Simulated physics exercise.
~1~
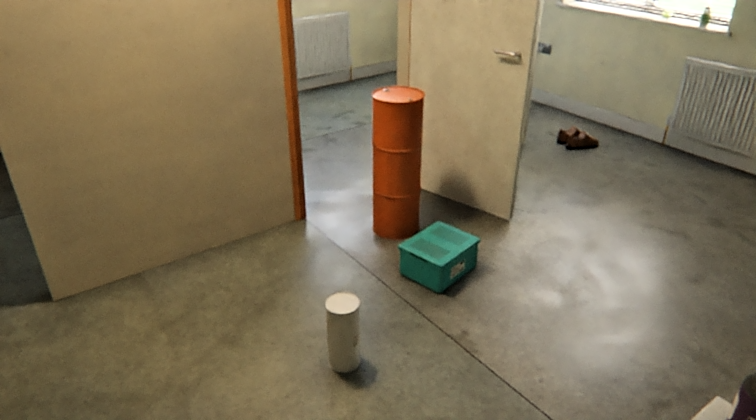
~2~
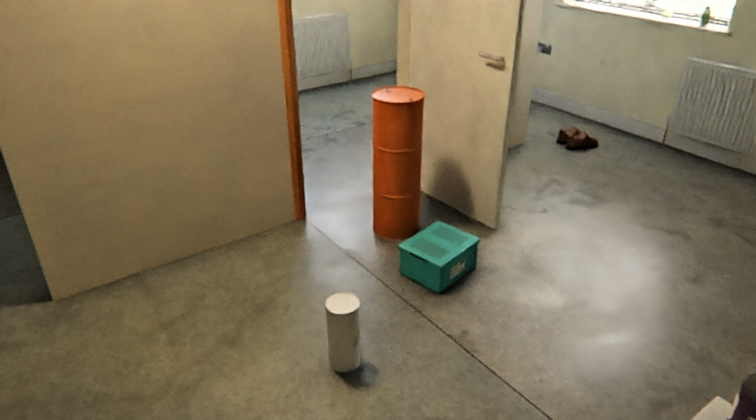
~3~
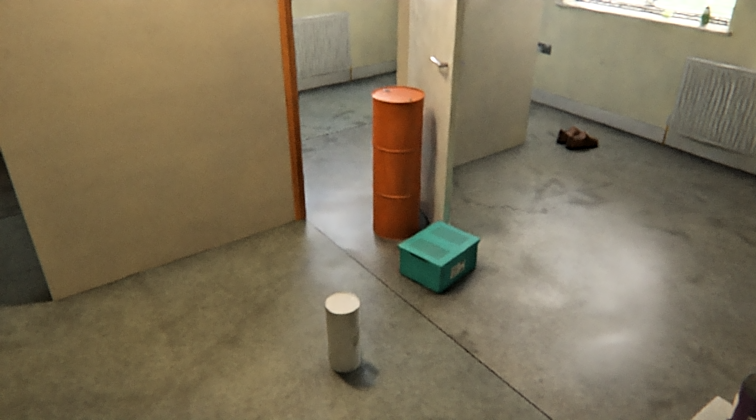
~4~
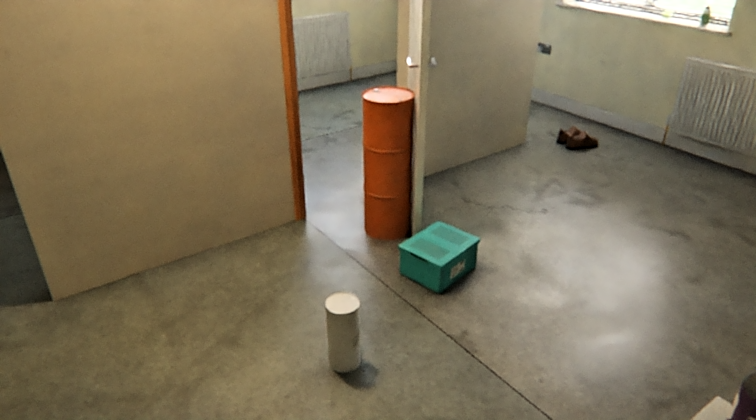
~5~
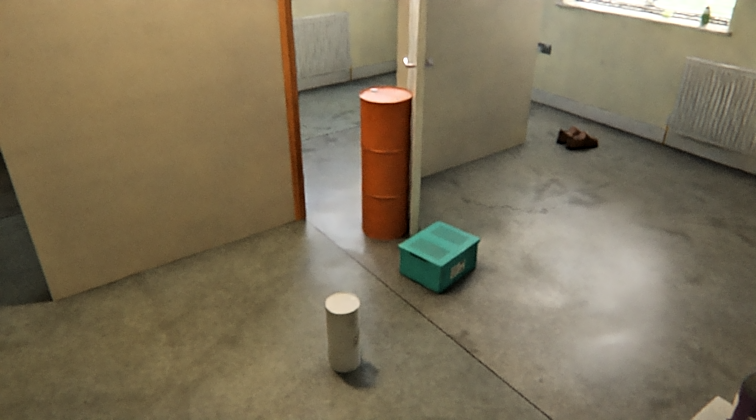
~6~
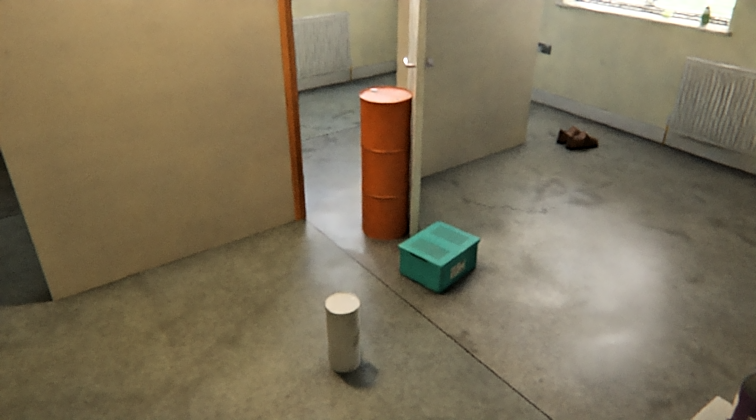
In this clip, a room door swings from wide open towards its frame, meets an upright orange drum and shifts it slightly left, then stops still partly open against it, while a turquoise tote and a white canister on the floor stay in place.
